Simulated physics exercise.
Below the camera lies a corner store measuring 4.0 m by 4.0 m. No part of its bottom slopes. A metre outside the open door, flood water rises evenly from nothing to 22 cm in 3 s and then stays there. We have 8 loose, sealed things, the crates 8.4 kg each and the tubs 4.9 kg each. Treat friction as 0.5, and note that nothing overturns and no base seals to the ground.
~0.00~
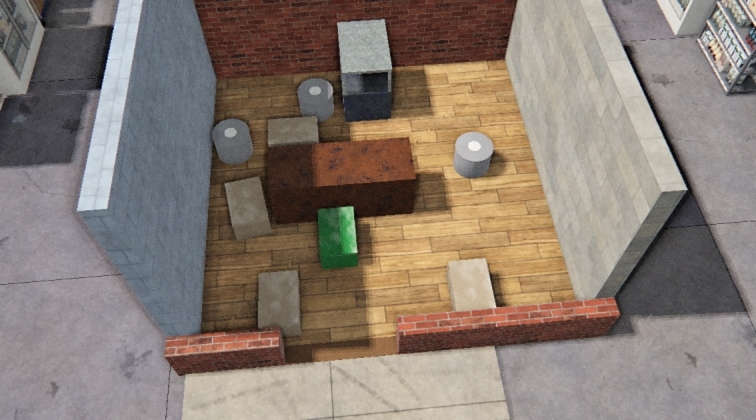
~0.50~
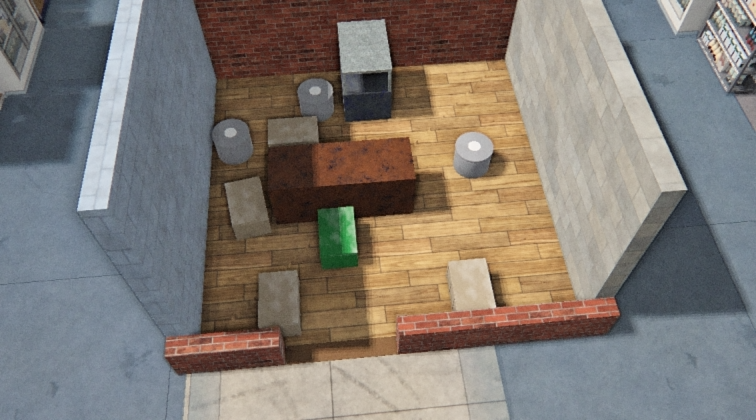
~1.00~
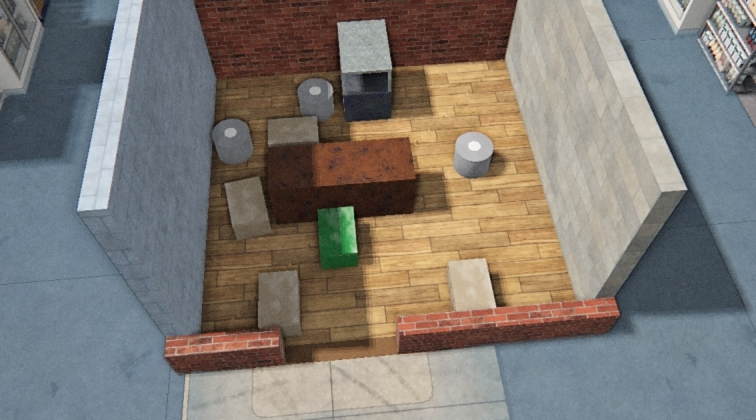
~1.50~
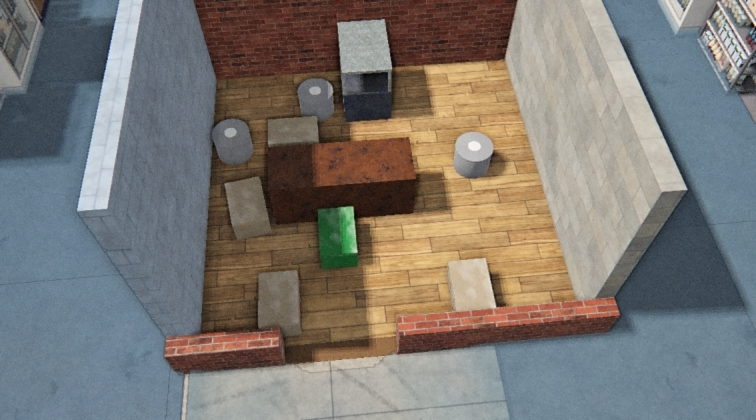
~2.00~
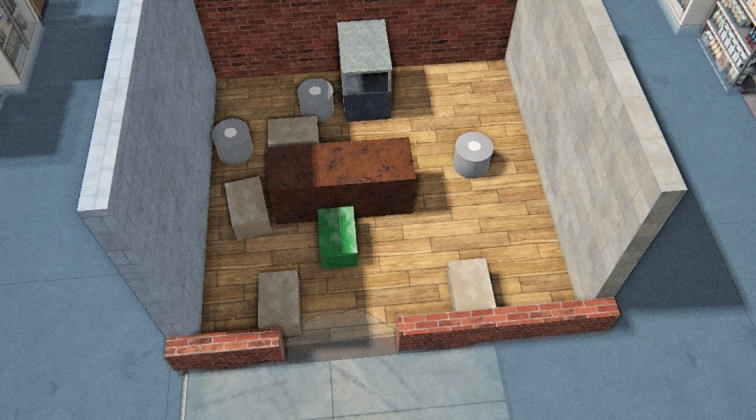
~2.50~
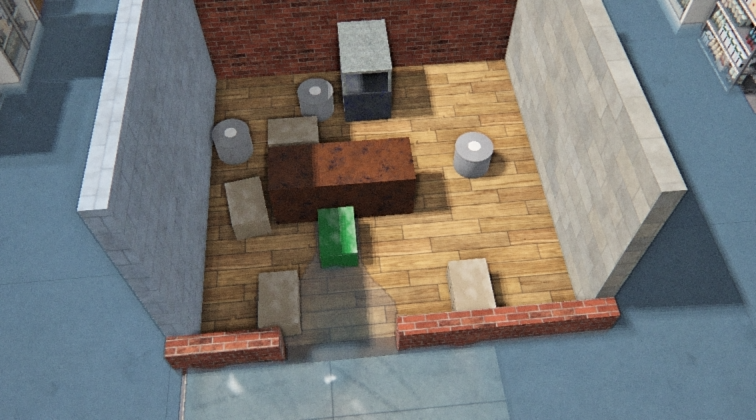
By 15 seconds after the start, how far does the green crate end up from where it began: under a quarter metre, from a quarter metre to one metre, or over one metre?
It is going to make a long trip.
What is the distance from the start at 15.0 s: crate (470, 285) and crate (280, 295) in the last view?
80 cm, 60 cm.
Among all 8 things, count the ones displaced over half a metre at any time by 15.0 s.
My count gives 8.
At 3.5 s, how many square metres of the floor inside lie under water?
Flooded: Near 3.5 m2.
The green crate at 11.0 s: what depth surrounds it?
Close to 9 centimetres.
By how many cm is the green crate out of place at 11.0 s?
Around 200 cm from the start by that time.
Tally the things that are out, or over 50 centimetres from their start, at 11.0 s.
The answer is 6.
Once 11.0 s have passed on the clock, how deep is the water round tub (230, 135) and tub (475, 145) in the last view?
Depths: Near 8 cm, then near 6 cm.
After 3.5 s the green crate is near (337, 225), 0.1 m from its start, aground; 0 afloat.
After 6.8 s the green crate is near (336, 220), 0.1 m from its start, afloat; 3 afloat.
After 11.0 s the green crate is near (517, 210), 2.0 m from its start, afloat; 8 afloat.
After 15.0 s the green crate is near (478, 91), 2.7 m from its start, afloat; 8 afloat.
